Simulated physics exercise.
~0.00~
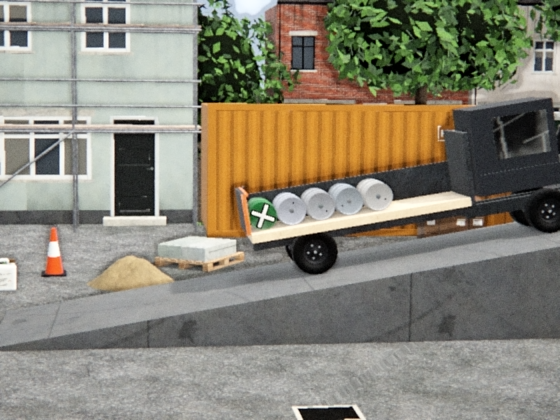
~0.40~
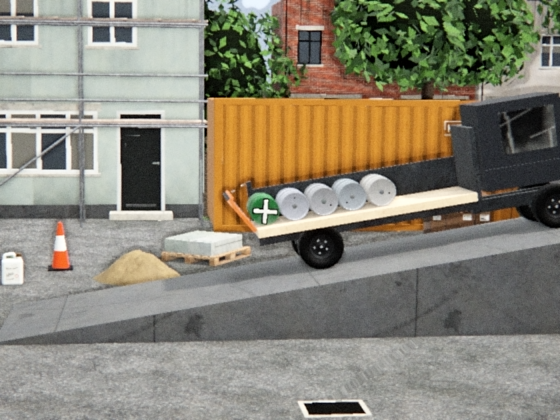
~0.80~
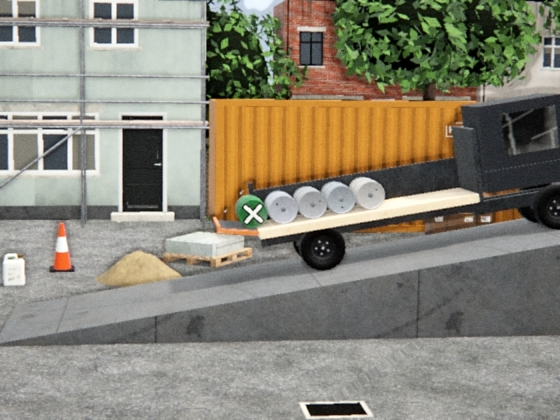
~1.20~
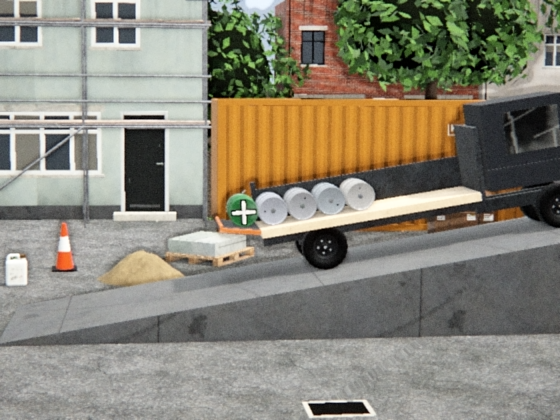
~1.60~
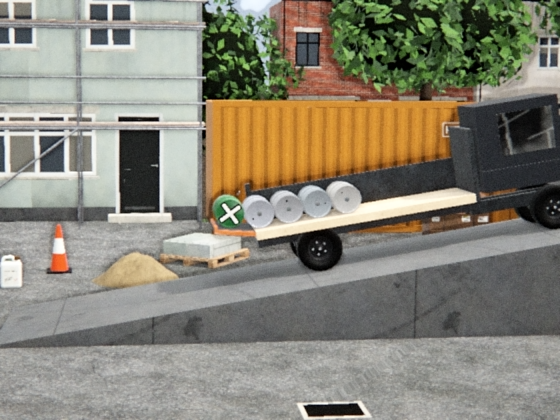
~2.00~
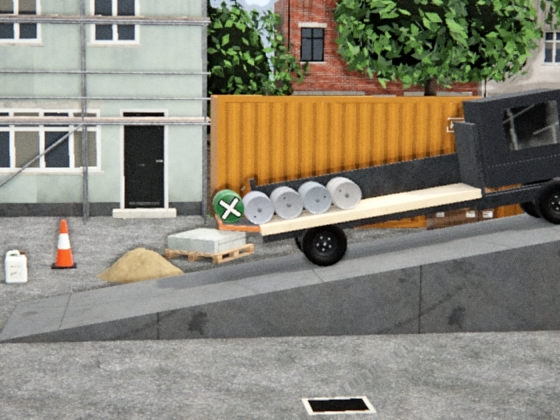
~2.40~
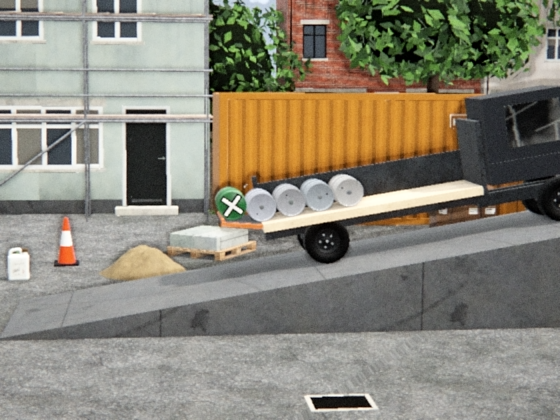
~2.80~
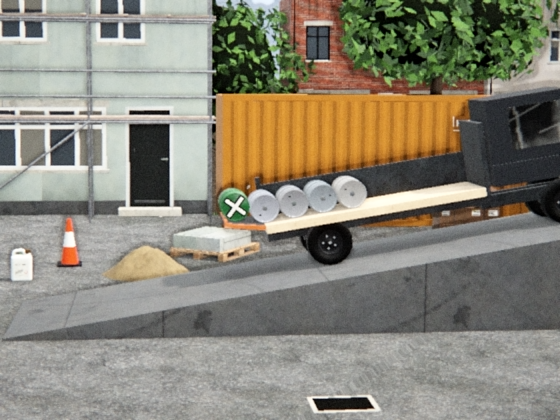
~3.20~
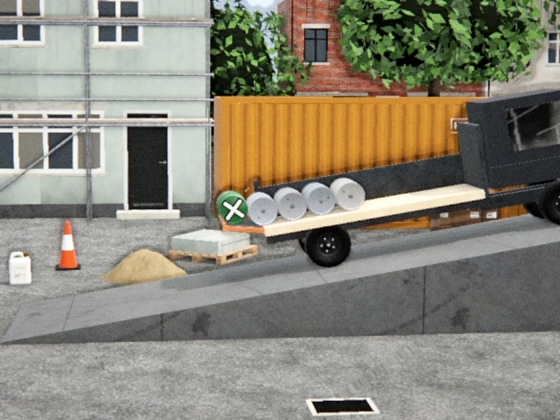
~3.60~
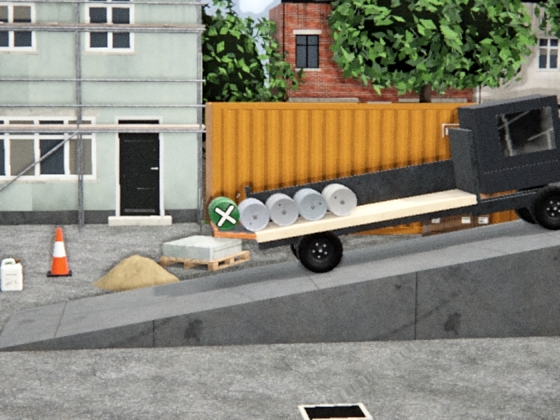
A green keg marked with a white cross sits with four pale grey ones in a row on the flat bed of a dark pick-up, seen side-on from a slightly swaying view. The truck stands on a grey ramp, tail down to the left, before an orange container, with a traffic cone and a sand pile behind it. The tailgate swings down to the left and stops, sloping slightly upward to its outer end. The kegs roll left after it, the green one leading onto the gate. It comes to rest there, the grey ones lined up behind it on the bed.
